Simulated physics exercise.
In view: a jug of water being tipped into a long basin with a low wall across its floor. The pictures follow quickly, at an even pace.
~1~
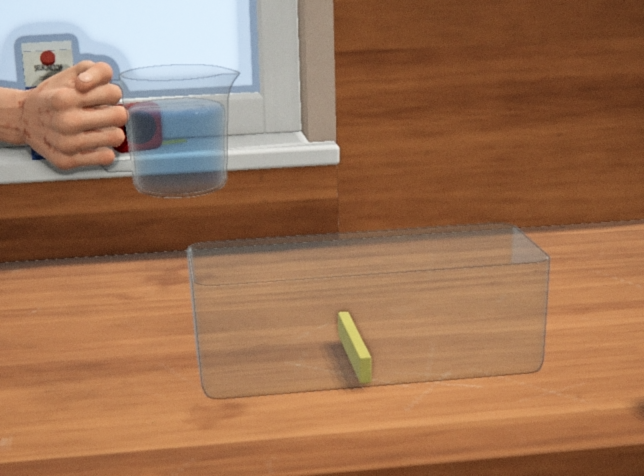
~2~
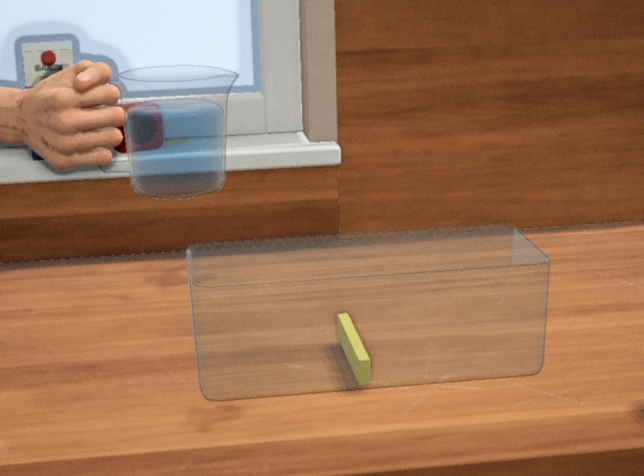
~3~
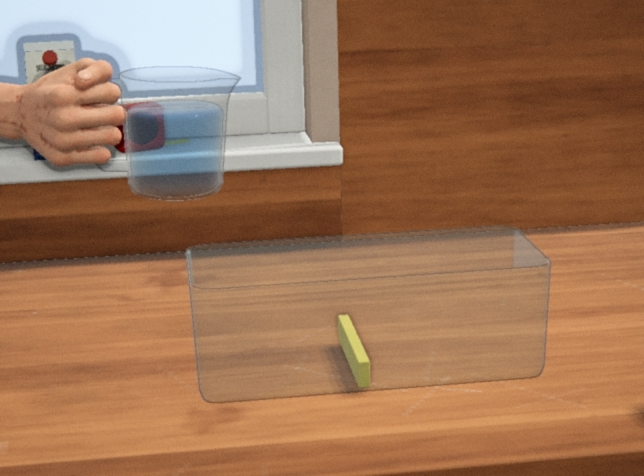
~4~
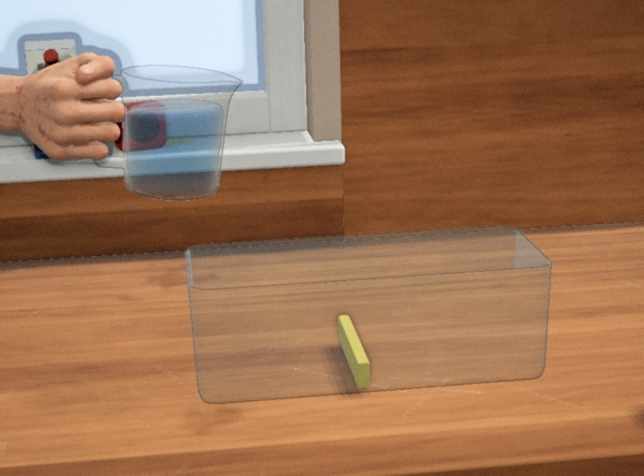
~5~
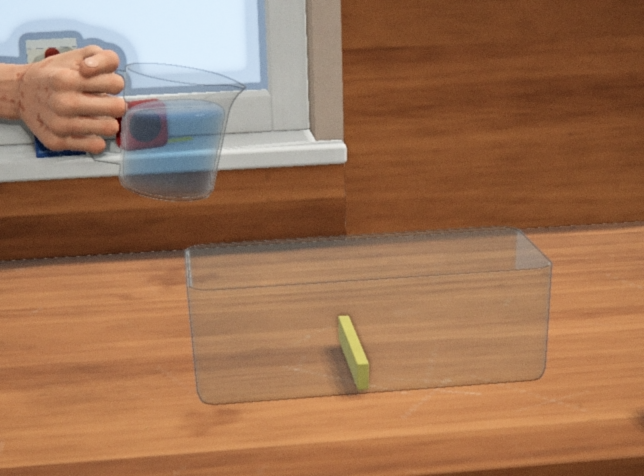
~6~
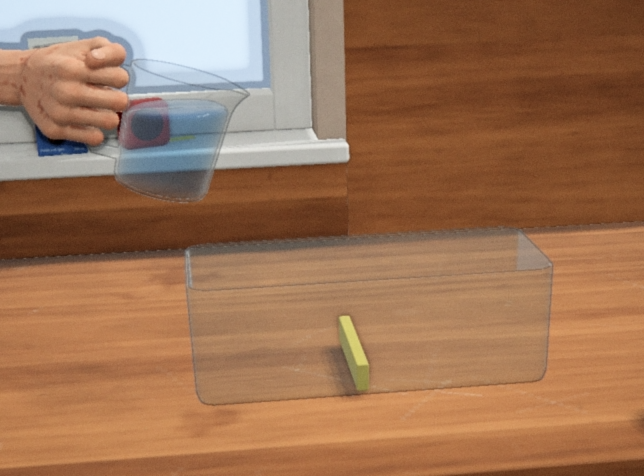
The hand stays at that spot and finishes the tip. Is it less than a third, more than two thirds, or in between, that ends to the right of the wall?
It comes to not even a third.
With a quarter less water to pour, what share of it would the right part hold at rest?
Near 10 %.
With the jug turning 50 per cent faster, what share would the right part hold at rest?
About 10 per cent.
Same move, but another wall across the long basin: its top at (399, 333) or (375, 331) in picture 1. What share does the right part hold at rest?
In turn 15 and 10 in a hundred.
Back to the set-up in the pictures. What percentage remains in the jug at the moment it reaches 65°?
Roughly 85 in a hundred.
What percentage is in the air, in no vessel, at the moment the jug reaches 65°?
Close to 10 per cent.
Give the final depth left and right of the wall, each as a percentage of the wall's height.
Left about 70, right about 10.
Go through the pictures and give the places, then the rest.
The first frame shows tilt 0°; pouring edge (240, 71); surface from (127, 108) to (225, 103); the long basin's rim runs from (191, 266) to (531, 243); the wall's top is at (354, 335).
The second frame shows tilt 1°; pouring edge (239, 73); surface from (125, 109) to (223, 105).
The third frame shows tilt 3°; pouring edge (241, 76); surface from (127, 110) to (223, 105).
The fourth frame shows tilt 6°; pouring edge (243, 80); surface from (125, 111) to (224, 106).
The fifth frame shows tilt 11°; pouring edge (246, 86); surface from (126, 111) to (225, 106).
The sixth frame shows tilt 17°; pouring edge (250, 93); surface from (126, 112) to (230, 107).
A moment on, the jug is tipped part way and 86 per cent is still to pour, 3 is left of the wall and 0 right of it.
Next, the jug is tipped on its side and 29 per cent is still to pour, 50 is left of the wall and 1 right of it.
Then the jug is tipped right over and 2 per cent is still to pour, 87 is left of the wall and 5 right of it.
Later the jug is tipped right over and 0 per cent is still to pour, 86 is left of the wall and 11 right of it.
Finally, 86 per cent lies left of the wall, 11 right of it and 3 outside.
